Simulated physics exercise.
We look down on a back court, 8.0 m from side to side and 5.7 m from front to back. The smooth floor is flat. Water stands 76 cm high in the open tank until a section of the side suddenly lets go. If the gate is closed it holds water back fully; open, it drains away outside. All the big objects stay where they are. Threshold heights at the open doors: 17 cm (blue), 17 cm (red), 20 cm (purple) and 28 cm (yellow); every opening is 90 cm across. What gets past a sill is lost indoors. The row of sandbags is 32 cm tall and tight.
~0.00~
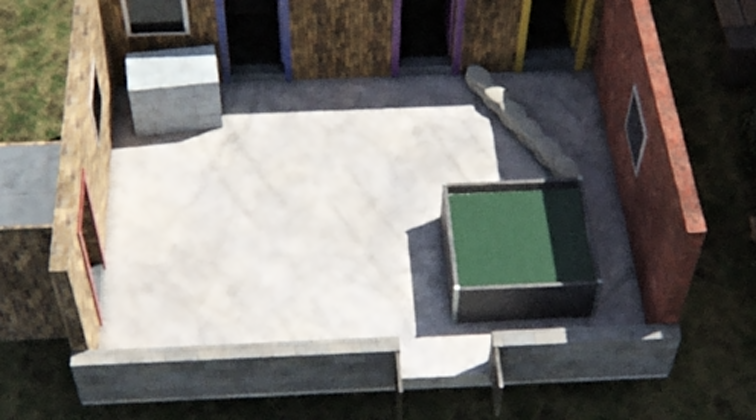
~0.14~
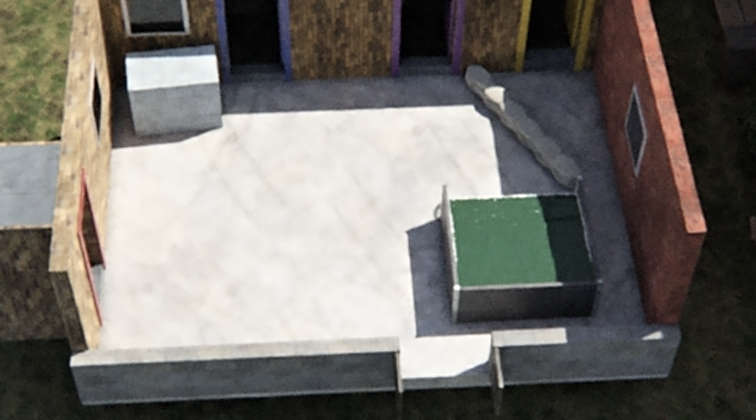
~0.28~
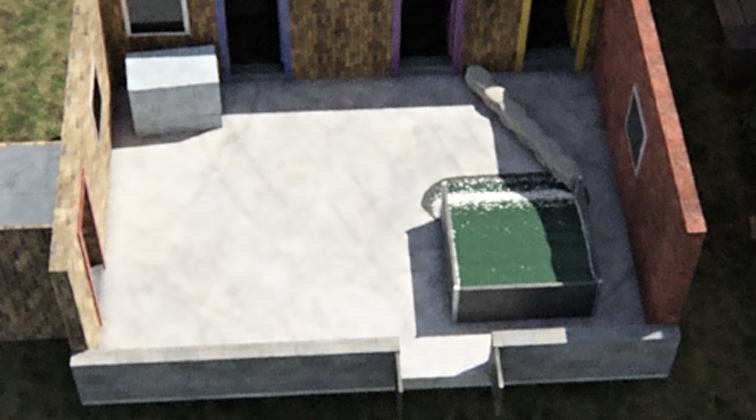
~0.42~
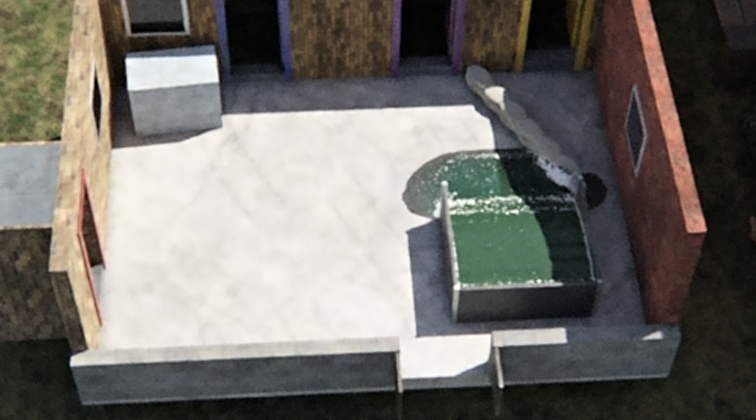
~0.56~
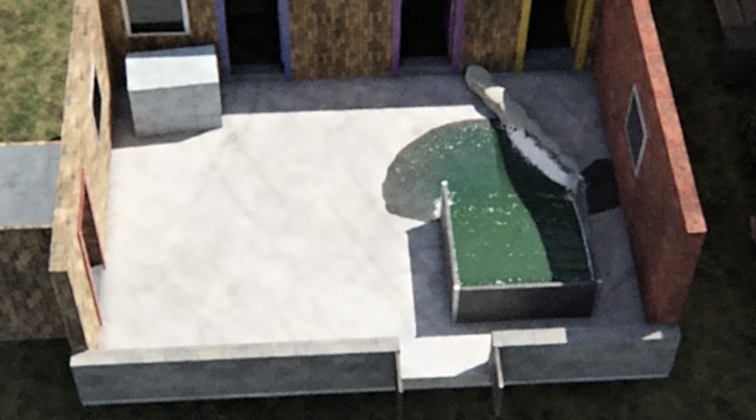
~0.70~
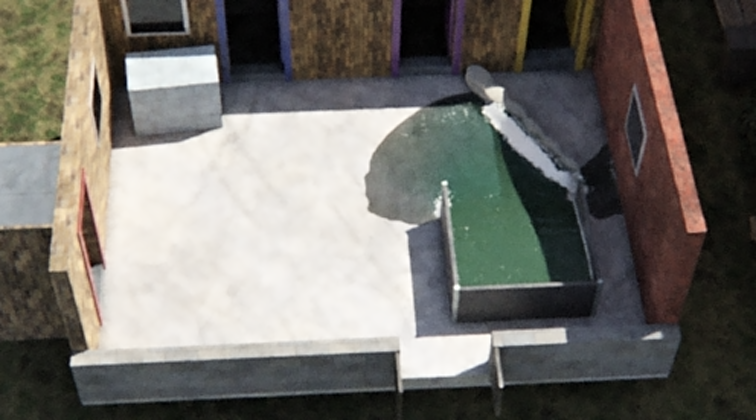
A walled back court with a smooth pale floor is seen from high above, the view staying still. A grey open tank of green water stands at the right near a red brick wall, with a pale block at upper left and a lumpy grey strip behind the tank. Water pours from the tank's far side, spreads back and leftward across the floor, and foams white along the strip.
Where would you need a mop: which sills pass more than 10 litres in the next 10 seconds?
Within that time: At the blue door it passes the limit; at the red door it keeps below the limit; at the purple door it passes the limit; at the yellow door it does not reach the limit.
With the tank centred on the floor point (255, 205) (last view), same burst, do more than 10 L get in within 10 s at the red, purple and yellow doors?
Against that limit: Red not over, purple below, yellow under.
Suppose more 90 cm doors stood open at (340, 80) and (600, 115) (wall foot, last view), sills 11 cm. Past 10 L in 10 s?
In that order: Over, not over.
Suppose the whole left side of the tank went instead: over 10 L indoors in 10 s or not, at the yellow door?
Against that limit: Yellow under.
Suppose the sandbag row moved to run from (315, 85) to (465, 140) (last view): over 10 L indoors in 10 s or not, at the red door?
Against that limit: Red under.
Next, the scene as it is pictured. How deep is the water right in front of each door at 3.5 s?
In cm: Blue 21, red 0, purple 22, yellow 8.
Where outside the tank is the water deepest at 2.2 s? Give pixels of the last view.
At about (409, 78).
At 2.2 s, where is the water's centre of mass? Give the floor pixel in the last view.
Around (464, 171).
After 1.4 s water covers 25 % of the floor and is deepest (51 cm) near (419, 78); blue door not reached, red door not reached, purple door 46 cm at the sill, 49 L in, yellow door not reached.
After 2.2 s water covers 35 % of the floor and is deepest (48 cm) near (409, 78); blue door 13 cm at the sill, 0 L in, red door not reached, purple door 41 cm at the sill, 200 L in, yellow door 5 cm at the sill, 0 L in.
After 3.5 s water covers 50 % of the floor and is deepest (38 cm) near (117, 89); blue door 21 cm at the sill, 3 L in, red door not reached, purple door 22 cm at the sill, 285 L in, yellow door 8 cm at the sill, 0 L in.
After 6.0 s water covers 80 % of the floor and is deepest (24 cm) near (111, 377); blue door 14 cm at the sill, 33 L in, red door 10 cm at the sill, 0 L in, purple door 8 cm at the sill, 289 L in, yellow door 6 cm at the sill, 0 L in.
After 10.0 s water covers 95 % of the floor and is deepest (12 cm) near (446, 319); blue door 5 cm at the sill, 33 L in, red door 10 cm at the sill, 0 L in, purple door 5 cm at the sill, 289 L in, yellow door 6 cm at the sill, 0 L in.
